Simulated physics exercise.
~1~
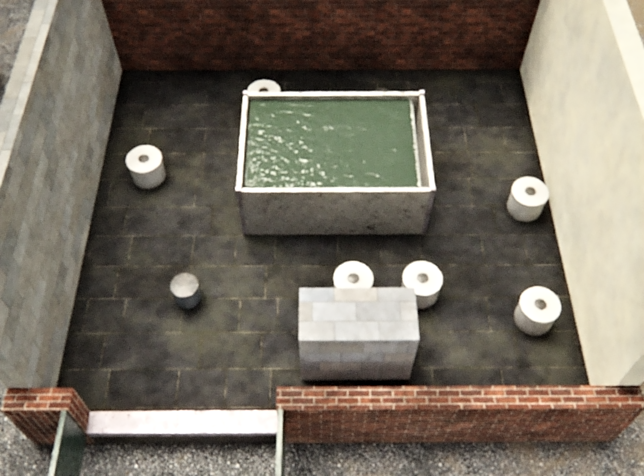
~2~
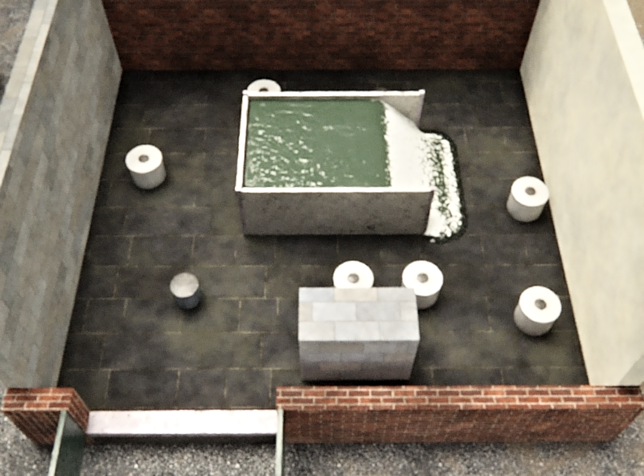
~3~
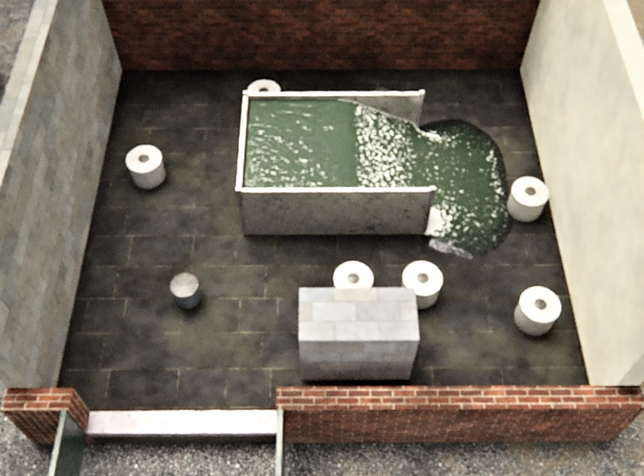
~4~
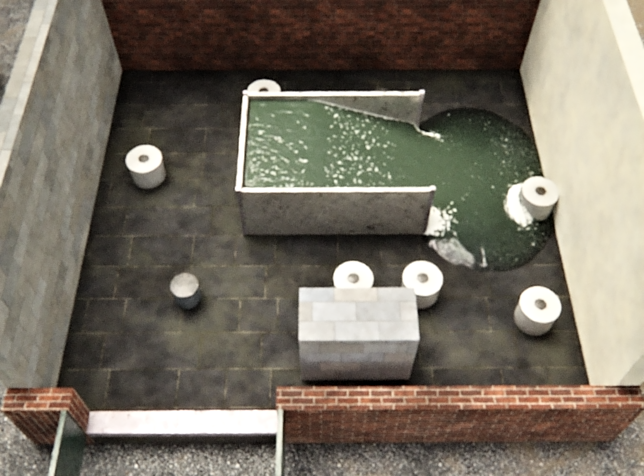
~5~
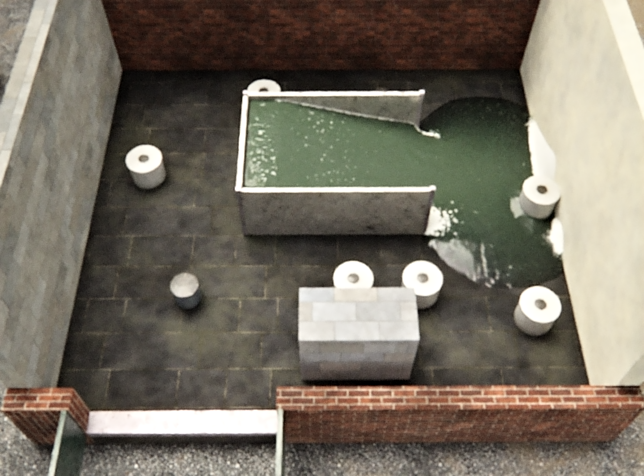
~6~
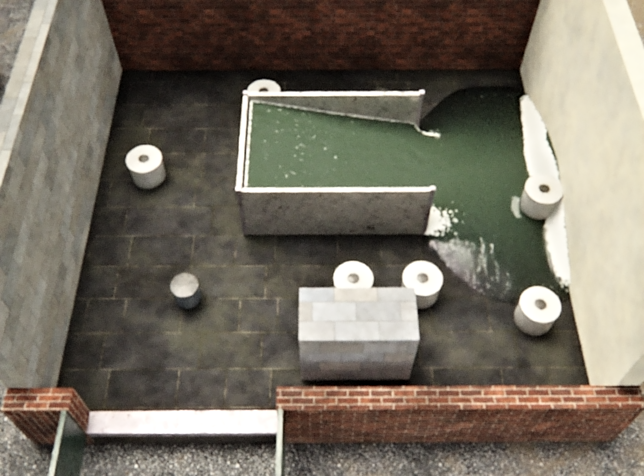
A walled service yard with dark paving, brick at its back and along its near side and pale walls left and right, is seen from high above by a still camera. White tubs, a small grey pail and a pale block stand around an open-topped tank of green water. The tank's right end opens, water pours out foaming, spreads to the right wall and nudges one tub slightly rightward.
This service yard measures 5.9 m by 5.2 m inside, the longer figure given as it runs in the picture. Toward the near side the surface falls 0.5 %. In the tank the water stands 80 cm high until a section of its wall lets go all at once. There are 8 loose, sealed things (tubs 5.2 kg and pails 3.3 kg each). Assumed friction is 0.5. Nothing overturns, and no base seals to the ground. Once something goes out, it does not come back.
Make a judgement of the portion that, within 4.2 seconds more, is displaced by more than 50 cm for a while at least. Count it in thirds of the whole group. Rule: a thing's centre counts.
It is two thirds or beyond.
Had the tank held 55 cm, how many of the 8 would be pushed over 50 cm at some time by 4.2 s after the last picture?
I count 5 of them in that case.
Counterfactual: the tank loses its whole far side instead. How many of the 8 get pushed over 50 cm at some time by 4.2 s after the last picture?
Count: 7.
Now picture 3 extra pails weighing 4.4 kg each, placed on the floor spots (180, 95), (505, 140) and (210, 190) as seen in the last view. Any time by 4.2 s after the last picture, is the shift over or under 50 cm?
So it's gets above, then gets above, then stays below.
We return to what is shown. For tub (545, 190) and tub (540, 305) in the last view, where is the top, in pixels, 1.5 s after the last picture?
They should sit about (492, 362) and (448, 373) in the last view.
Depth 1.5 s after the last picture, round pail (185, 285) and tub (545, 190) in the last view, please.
Depth approx. 0 cm / 14 cm.
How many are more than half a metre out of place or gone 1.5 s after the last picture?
The number I get is 2.
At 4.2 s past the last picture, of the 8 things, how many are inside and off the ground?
At that time the total is 5.
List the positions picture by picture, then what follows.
A tub at (530, 191), on the bottom; a tub at (353, 278), on the bottom; water covers 3.2 m2; 0 of 8 have shifted, in the first picture.
A tub at (530, 191), on the bottom; a tub at (353, 278), on the bottom; 4.2 m2 under water; 0 of 8 have shifted, in the second picture.
A tub at (530, 191) rests on the ground; a tub at (353, 278), on the bottom; water covers 5.5 m2; 0 of 8 have shifted, in the third picture.
A tub at (541, 191), on the bottom, 13 cm from its start; a tub at (353, 278), on the bottom; water covers 7.0 m2; 1 of 8 have shifted, in the fourth picture.
A tub at (542, 190) floats, 13 cm from its start; a tub at (353, 278) rests on the ground; water covers 8.0 m2; 1 of 8 have shifted, in the fifth picture.
A tub at (544, 189) floats, 14 cm from its start; a tub at (353, 278), on the bottom; water covers 8.6 m2; 1 of 8 have shifted, in the sixth picture.
Then, 0.4 s after the last picture 0 of 8 are over 50 cm from their spots; 1 afloat.
Then, 1.5 s after the last picture 2 of 8 are over 50 cm from their spots; 2 afloat.
Then, 2.8 s after the last picture 5 of 8 are over 50 cm from their spots; 4 afloat.
Then, 4.2 s after the last picture 7 of 8 are over 50 cm from their spots, and 7 have been at some point; 5 afloat.
